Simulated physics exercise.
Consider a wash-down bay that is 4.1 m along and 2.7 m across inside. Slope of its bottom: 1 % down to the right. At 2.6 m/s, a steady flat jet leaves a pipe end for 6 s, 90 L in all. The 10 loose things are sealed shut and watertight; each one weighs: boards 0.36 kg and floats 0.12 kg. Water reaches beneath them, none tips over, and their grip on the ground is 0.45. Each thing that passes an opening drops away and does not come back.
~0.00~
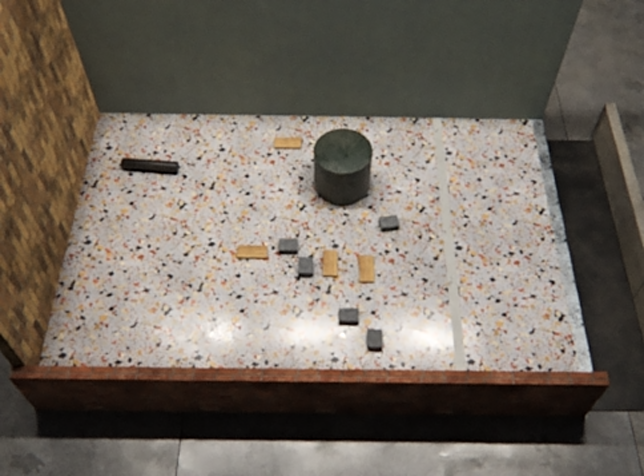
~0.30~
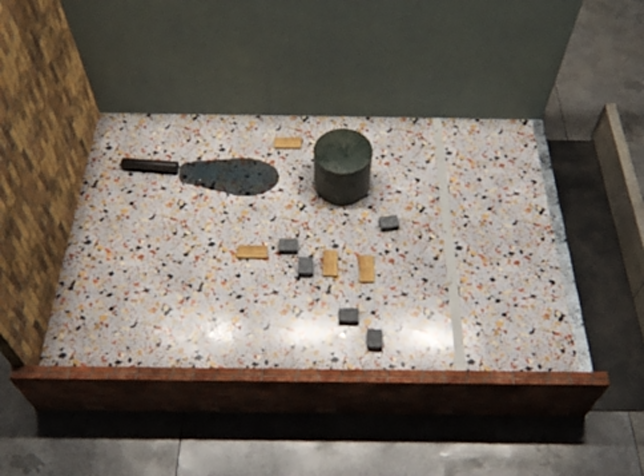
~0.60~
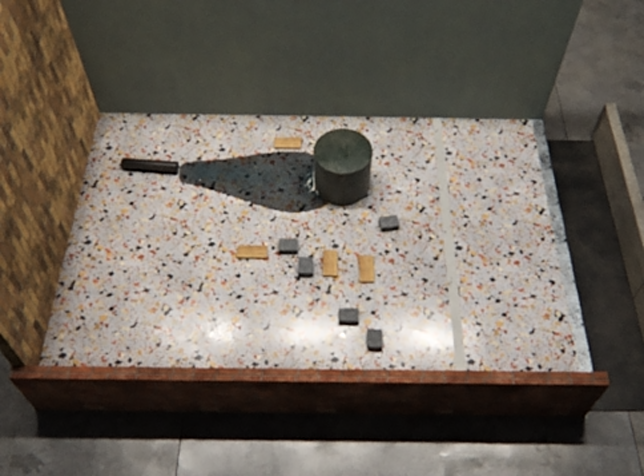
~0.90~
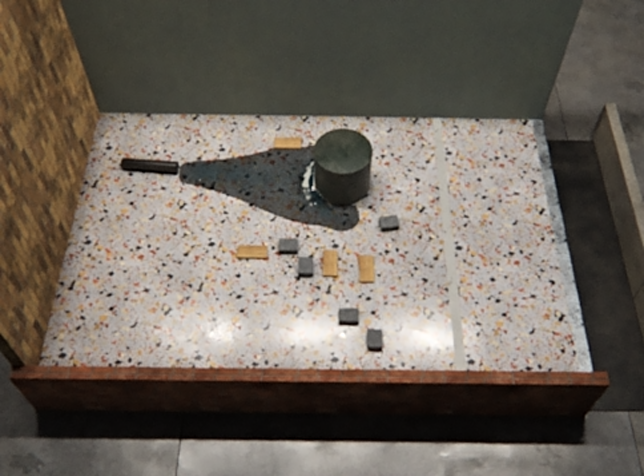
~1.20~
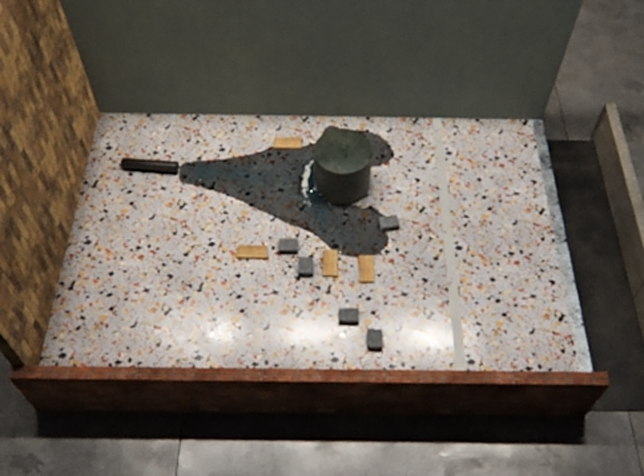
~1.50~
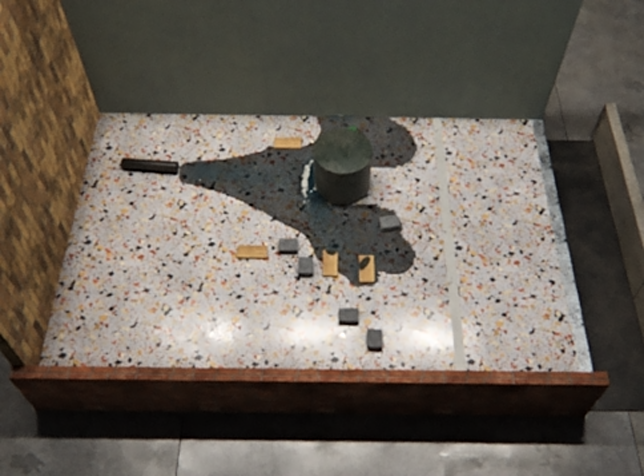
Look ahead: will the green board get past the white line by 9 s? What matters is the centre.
Green board: Over.
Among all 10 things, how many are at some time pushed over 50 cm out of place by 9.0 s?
The answer here is 6.
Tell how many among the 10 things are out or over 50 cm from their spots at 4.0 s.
Count: 3.
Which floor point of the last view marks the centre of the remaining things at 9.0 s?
I'd say about (386, 259) in the last view.
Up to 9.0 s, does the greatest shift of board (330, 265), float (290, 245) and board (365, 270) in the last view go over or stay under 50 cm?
Well, the first one's too far, the next one's not that far and the last one's too far.
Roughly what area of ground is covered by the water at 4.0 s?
Wet area: Approx. 4.5 m2.
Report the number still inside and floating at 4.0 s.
It comes to 1.
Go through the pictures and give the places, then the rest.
The green board is out of sight; 0.0 m2 under water; 0 of 10 have shifted, in the first frame.
The green board is out of sight; water covers 0.2 m2; 0 of 10 have shifted, in the second frame.
The green board is out of sight; water covers 0.5 m2; 0 of 10 have shifted, in the third frame.
The green board is out of sight; water covers 0.7 m2; 0 of 10 have shifted, in the fourth frame.
The green board is out of sight; water covers 1.0 m2; 0 of 10 have shifted, in the fifth frame.
The green board is out of sight; water covers 1.4 m2; 1 of 10 have shifted, in the sixth frame.
After 2.1 s the green board is near (401, 126), 0.6 m from its start, aground; 0 of 10 are over the mark; 0 afloat.
After 4.0 s the green board is near (542, 147), 1.9 m from its start, aground; 2 of 10 are over the mark; 1 afloat.
After 6.3 s the green board has gone out; 5 of 10 are over the mark; 3 afloat.
After 9.0 s the green board has gone out; 6 of 10 are over the mark; 2 afloat.
